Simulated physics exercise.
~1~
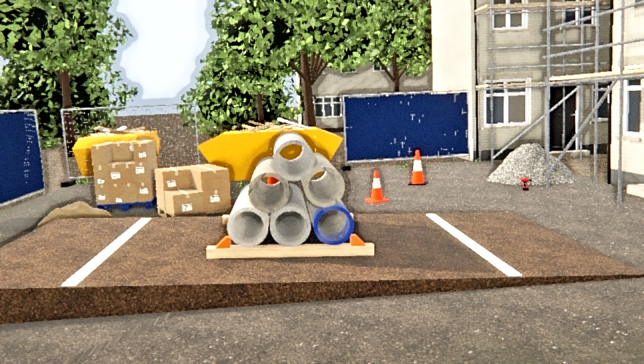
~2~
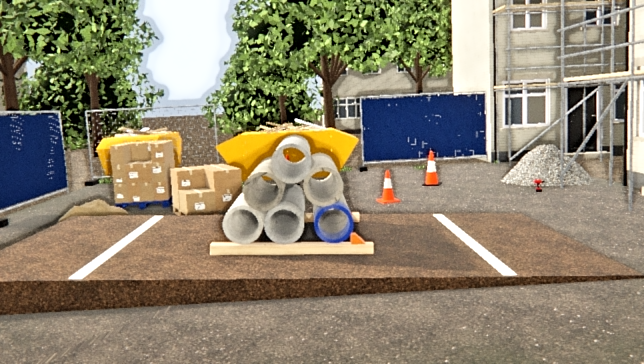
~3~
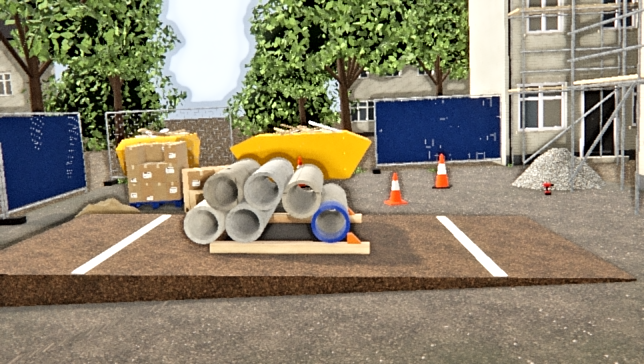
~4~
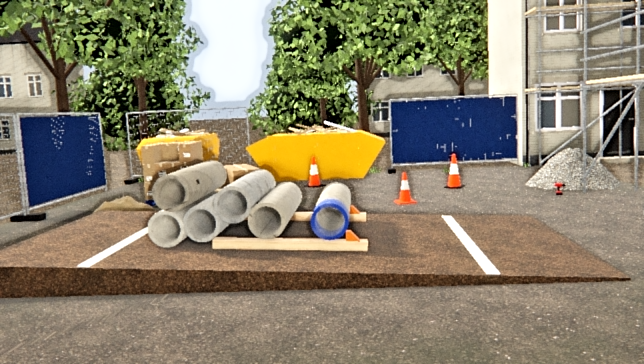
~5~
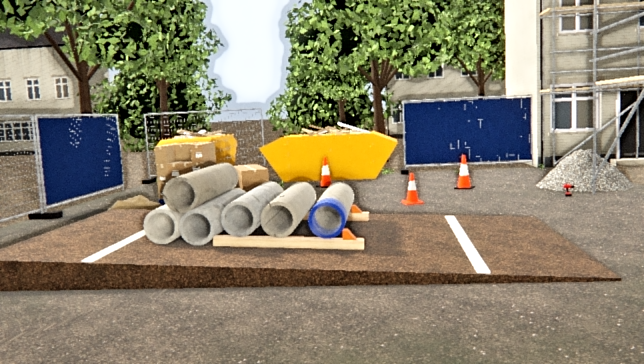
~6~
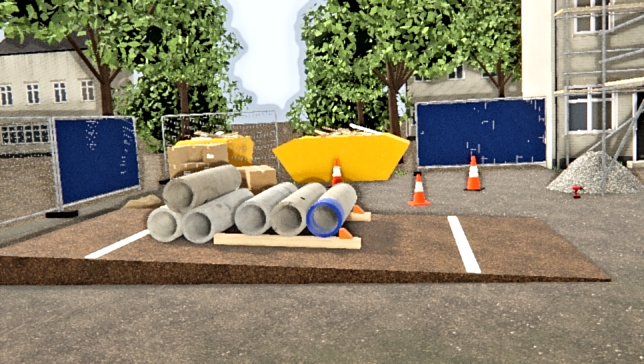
In the video, a triangular stack of grey concrete pipes and one blue pipe collapses leftward on timber bearers as the view drifts sideways, the grey pipes rolling toward the left white line and settling in a low heap while the blue one stays on the timbers.
